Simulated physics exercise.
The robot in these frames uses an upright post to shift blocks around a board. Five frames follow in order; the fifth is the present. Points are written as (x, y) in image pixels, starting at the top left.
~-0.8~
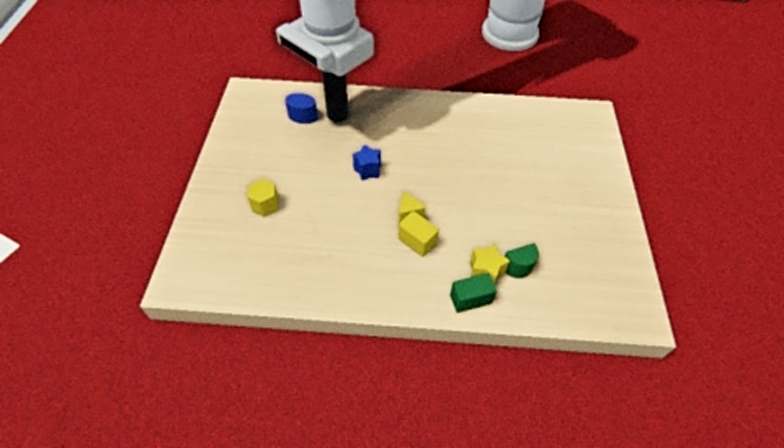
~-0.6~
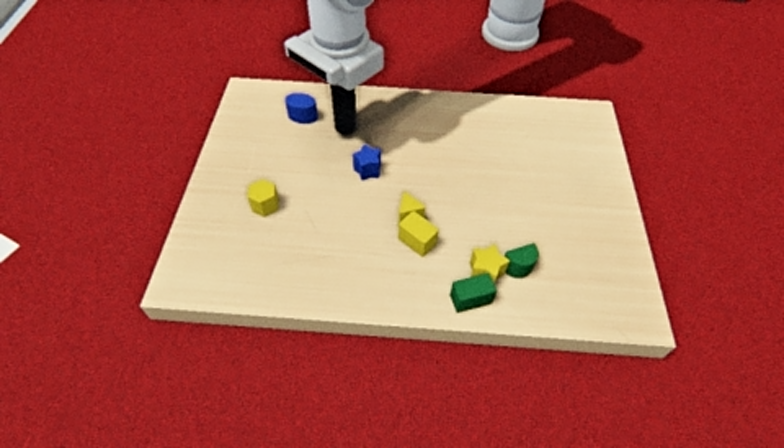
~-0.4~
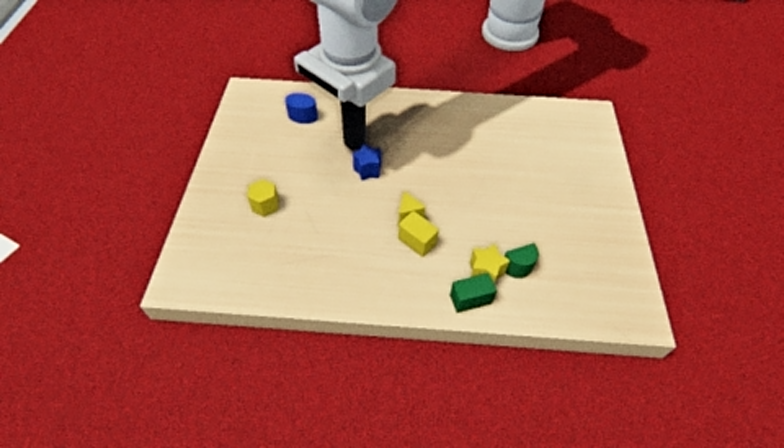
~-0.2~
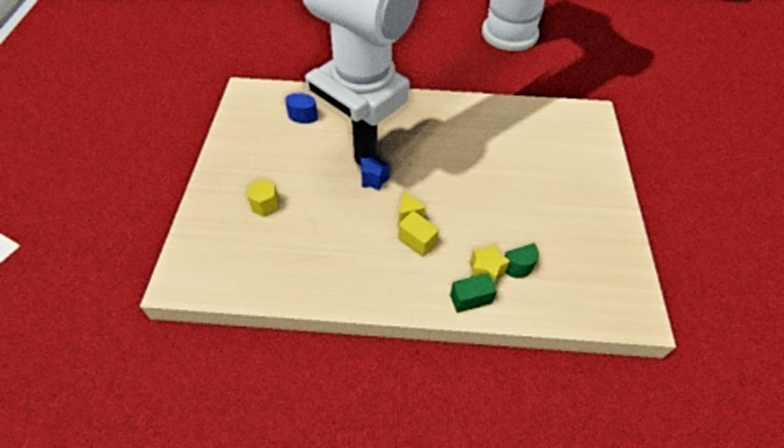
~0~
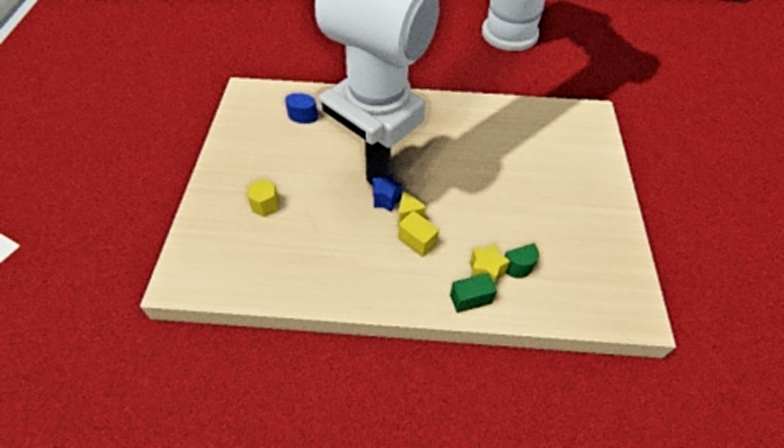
On a wooden board over red cloth, a robot arm lowers its dark post toward a blue star and pushes it up beside a yellow triangle.
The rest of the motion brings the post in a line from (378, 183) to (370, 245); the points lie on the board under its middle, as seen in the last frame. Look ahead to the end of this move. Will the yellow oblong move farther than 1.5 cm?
It seems not.
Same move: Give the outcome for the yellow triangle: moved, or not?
The yellow triangle is moved.
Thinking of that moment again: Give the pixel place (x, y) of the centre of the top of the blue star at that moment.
I think it will end close to (397, 217).
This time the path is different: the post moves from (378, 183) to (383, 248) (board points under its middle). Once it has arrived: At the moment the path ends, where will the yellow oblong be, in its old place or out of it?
The yellow oblong changes place.
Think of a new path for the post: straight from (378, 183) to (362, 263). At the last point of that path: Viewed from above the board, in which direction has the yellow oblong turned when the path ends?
Clockwise, looking down.
On the path given first. One third of the way, post (375, 198); blue star (394, 201), turned 30° anticlockwise; yellow triangle (416, 206); yellow oblong (422, 229).
Two thirds of the way, post (372, 218); blue star (397, 213), turned 55° anticlockwise; yellow triangle (420, 206), turned 20° anticlockwise; yellow oblong (424, 231), turned 25° clockwise.
At the end, post (369, 240); blue star (397, 217), turned 75° anticlockwise; yellow triangle (421, 206), turned 20° anticlockwise; yellow oblong (424, 231), turned 25° clockwise.
